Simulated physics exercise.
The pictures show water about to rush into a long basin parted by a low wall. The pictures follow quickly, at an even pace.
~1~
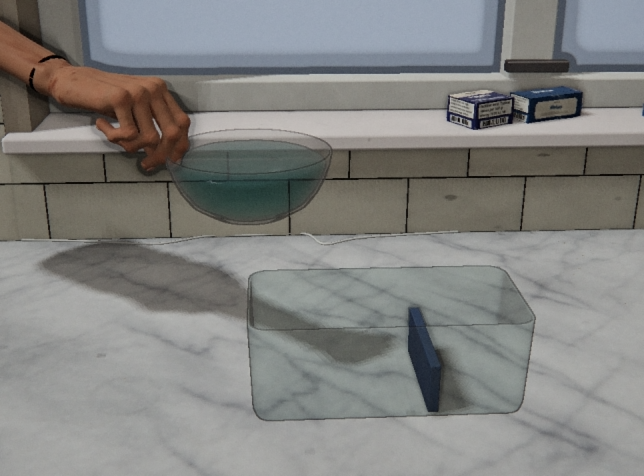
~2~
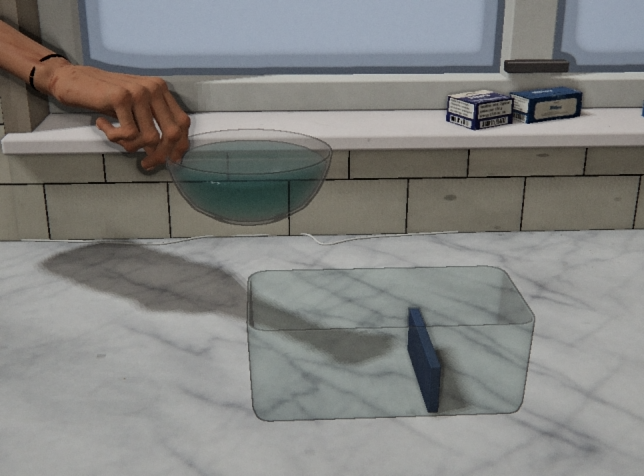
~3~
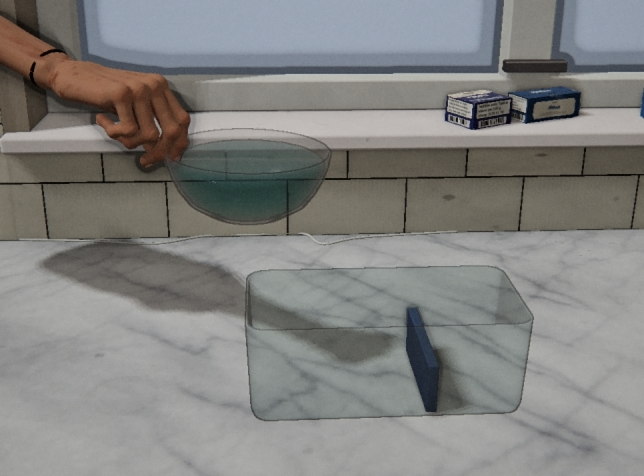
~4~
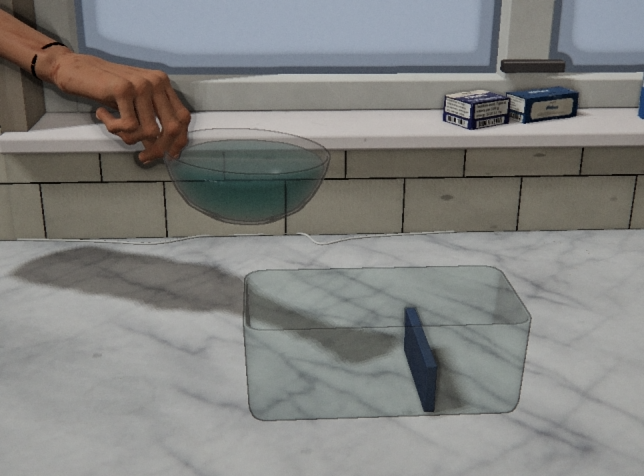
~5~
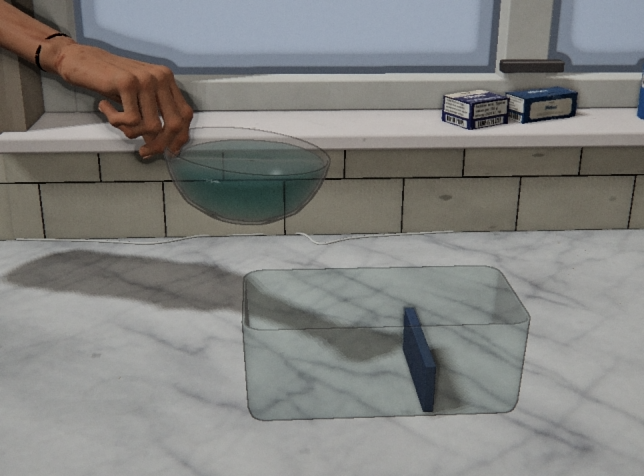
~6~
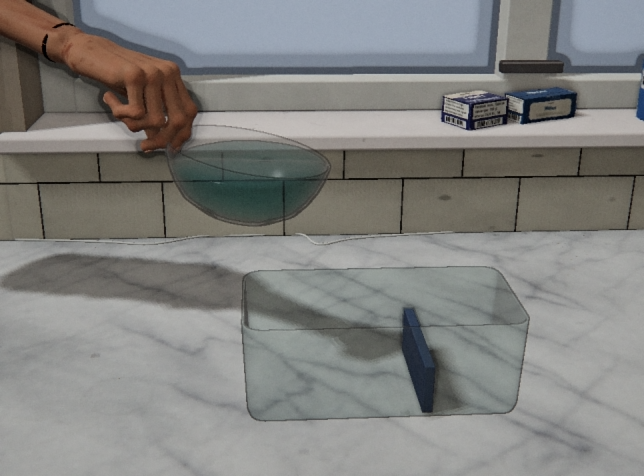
A hand holding a glass bowl of teal liquid, slowly tilting it slightly rightward above a clear basin with a blue divider.
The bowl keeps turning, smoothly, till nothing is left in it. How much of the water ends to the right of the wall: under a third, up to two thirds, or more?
The share right of the wall is under a third.
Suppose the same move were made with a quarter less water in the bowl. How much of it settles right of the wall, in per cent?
Near 0 %.
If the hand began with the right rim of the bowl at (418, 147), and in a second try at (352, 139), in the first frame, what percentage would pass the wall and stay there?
The first gives 80 %, the second 25 %.
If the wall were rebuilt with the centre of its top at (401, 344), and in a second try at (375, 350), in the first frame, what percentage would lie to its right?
The first gives 30 %, the second 65 %.
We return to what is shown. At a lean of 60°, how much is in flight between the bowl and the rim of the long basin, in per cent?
Roughly 35 in a hundred.
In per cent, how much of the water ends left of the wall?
About 100 per cent.
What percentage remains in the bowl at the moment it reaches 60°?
Near 35 %.
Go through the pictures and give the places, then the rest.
The first frame shows tilt 0°; pouring edge (331, 151); surface from (171, 160) to (327, 158); the long basin's rim runs from (249, 301) to (519, 294); the wall's top is at (424, 337).
The second frame shows tilt 0°; pouring edge (331, 152); surface from (171, 160) to (327, 158).
The third frame shows tilt 2°; pouring edge (330, 153); surface from (170, 158) to (325, 159).
The fourth frame shows tilt 4°; pouring edge (329, 156); surface from (170, 157) to (325, 160).
The fifth frame shows tilt 7°; pouring edge (329, 160); surface from (170, 157) to (326, 160).
The sixth frame shows tilt 11°; pouring edge (329, 166); surface from (172, 159) to (328, 160).
A moment on, the bowl is tipped part way and 37 per cent is still to pour, 30 is left of the wall and 0 right of it.
Next, the bowl is tipped on its side and 1 per cent is still to pour, 94 is left of the wall and 1 right of it.
Then the bowl is tipped right over and 0 per cent is still to pour, 98 is left of the wall and 1 right of it.
Later the bowl is tipped right over and 0 per cent is still to pour, 98 is left of the wall and 1 right of it.
Finally, 98 per cent lies left of the wall, 1 right of it and 1 outside.
